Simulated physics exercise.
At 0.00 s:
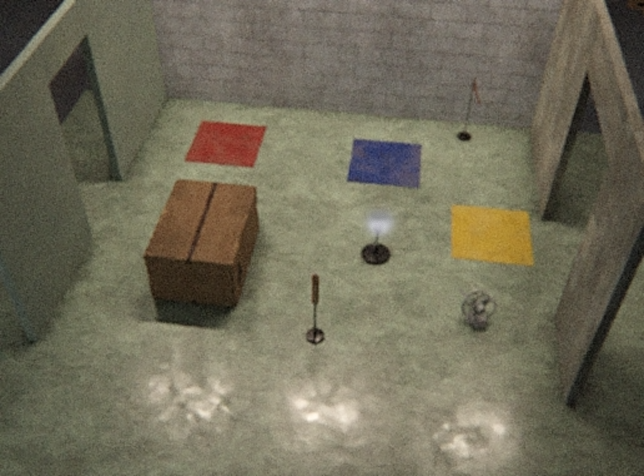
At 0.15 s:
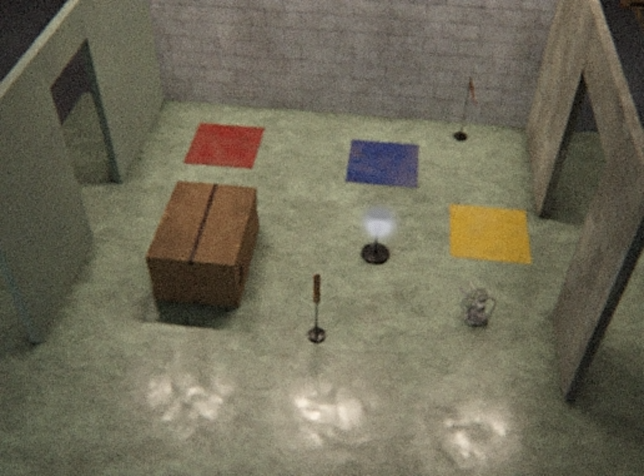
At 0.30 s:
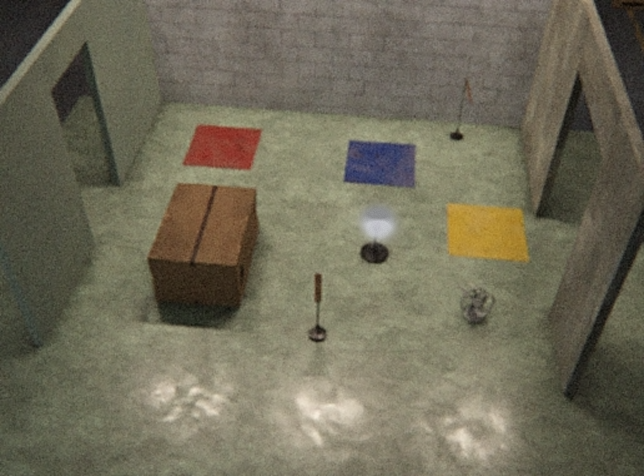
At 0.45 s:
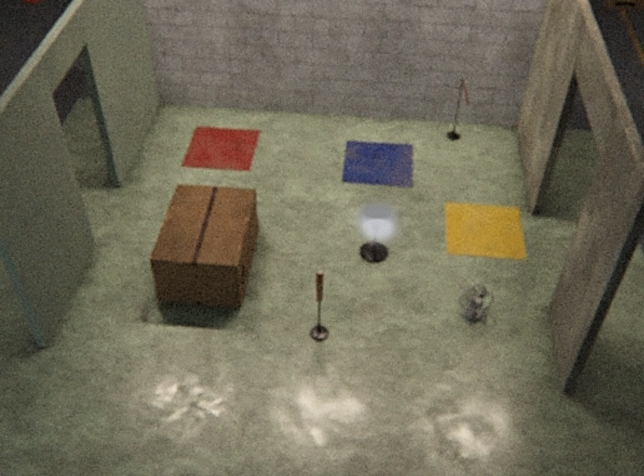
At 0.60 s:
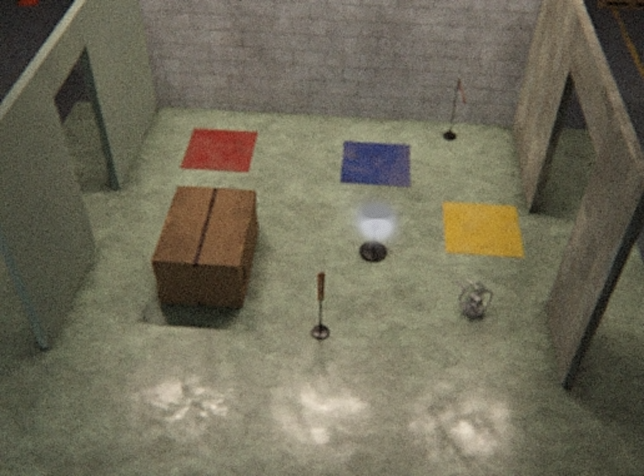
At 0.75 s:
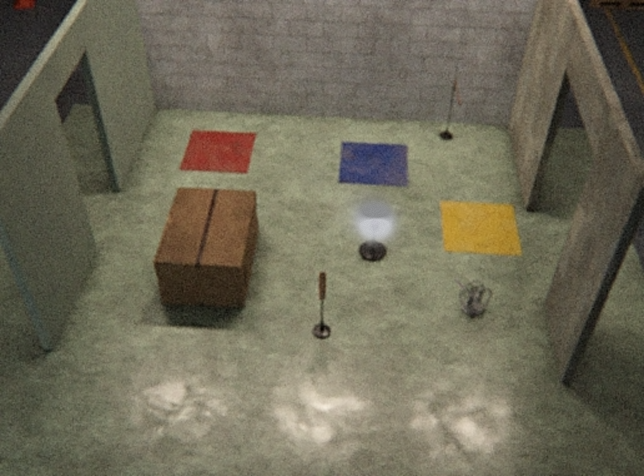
We see a walled workshop floor with a large carton, red, blue and yellow squares, two ribbons on stands and a small air mover, while a pale puff of smoke hangs almost still above a central stand, thickening slightly.
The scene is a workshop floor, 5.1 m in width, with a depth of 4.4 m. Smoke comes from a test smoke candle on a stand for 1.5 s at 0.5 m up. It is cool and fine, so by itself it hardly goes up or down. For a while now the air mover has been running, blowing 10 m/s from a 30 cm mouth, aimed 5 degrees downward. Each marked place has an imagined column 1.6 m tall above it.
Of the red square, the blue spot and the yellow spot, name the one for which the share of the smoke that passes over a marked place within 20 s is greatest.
It is red.
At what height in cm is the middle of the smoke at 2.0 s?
About 30 cm.
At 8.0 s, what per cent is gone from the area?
Roughly 60 percent by then.
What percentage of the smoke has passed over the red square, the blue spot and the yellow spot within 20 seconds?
Roughly 50 per cent red, 20 per cent blue, 0 per cent yellow.
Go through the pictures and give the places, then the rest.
In the first picture, the smoke is thickest near (380, 222), the test smoke candle on a stand stands at (378, 229) and the air mover is at (479, 306).
In the second picture, the smoke is thickest near (379, 222), the blue spot is centred on (383, 163), the red square is centred on (225, 145) and the yellow spot is centred on (489, 233).
In the third picture, the smoke is thickest near (378, 222), a ribbon ends at (472, 104) and a ribbon ends at (318, 302).
In the fourth picture, the smoke is thickest near (377, 221) and the top of a large carton is at (205, 222).
In the fifth picture, the smoke is thickest near (376, 221).
In the sixth picture, the smoke is thickest near (375, 220) and reaches out to (358, 206) and a ribbon ends at (322, 300).
By 2.0 s we count, 10 % has passed over the blue spot, 6 % over the red square and 0 % over the yellow spot, with 100 % still about or yet to come, and the middle of the rest is near (336, 189).
By 4.0 s we count, 19 % has passed over the blue spot, 46 % over the red square and 0 % over the yellow spot, with 91 % still about or yet to come, and the middle of the rest is near (154, 102).
By 8.0 s we count, 19 % has passed over the blue spot, 51 % over the red square and 0 % over the yellow spot, with 39 % still about or yet to come, and the middle of the rest is near (67, 168).
By 20.0 s we count, 19 % has passed over the blue spot, 51 % over the red square and 0 % over the yellow spot, with 2 % still about or yet to come.
